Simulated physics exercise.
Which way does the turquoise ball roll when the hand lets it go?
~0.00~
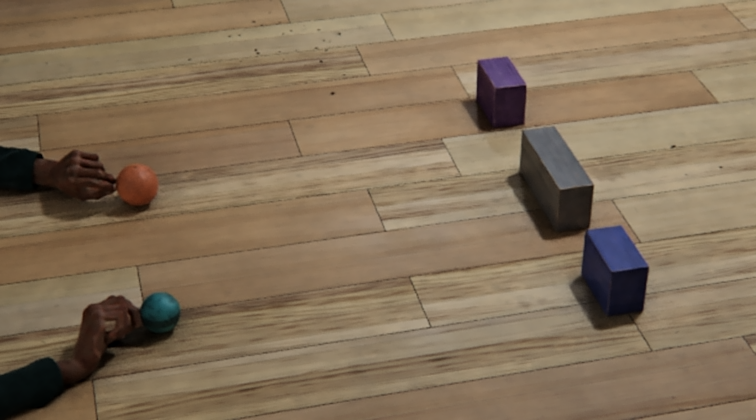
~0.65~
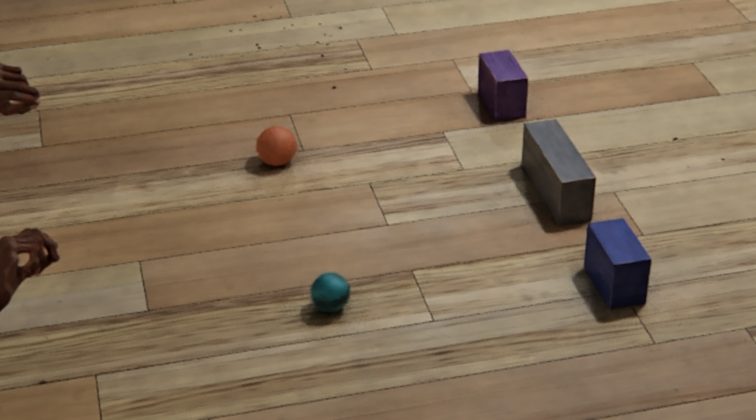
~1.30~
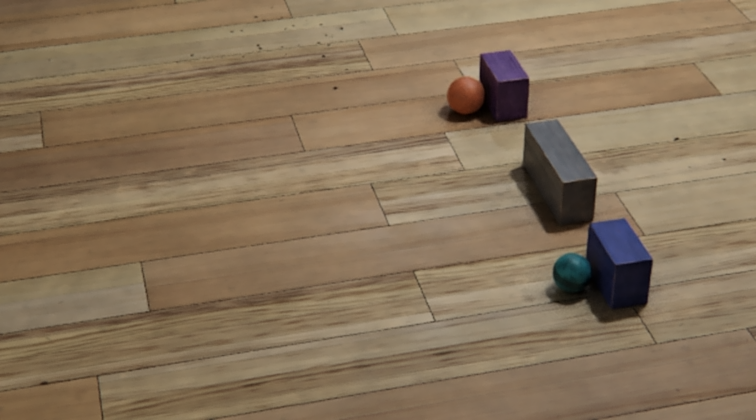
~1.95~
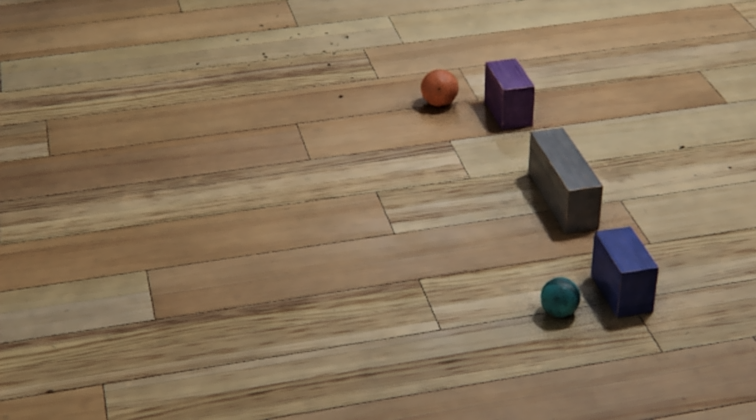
It rolls to the right, toward the blue block.
Orange and turquoise balls roll from two hands, hit purple and blue blocks, and bounce back.
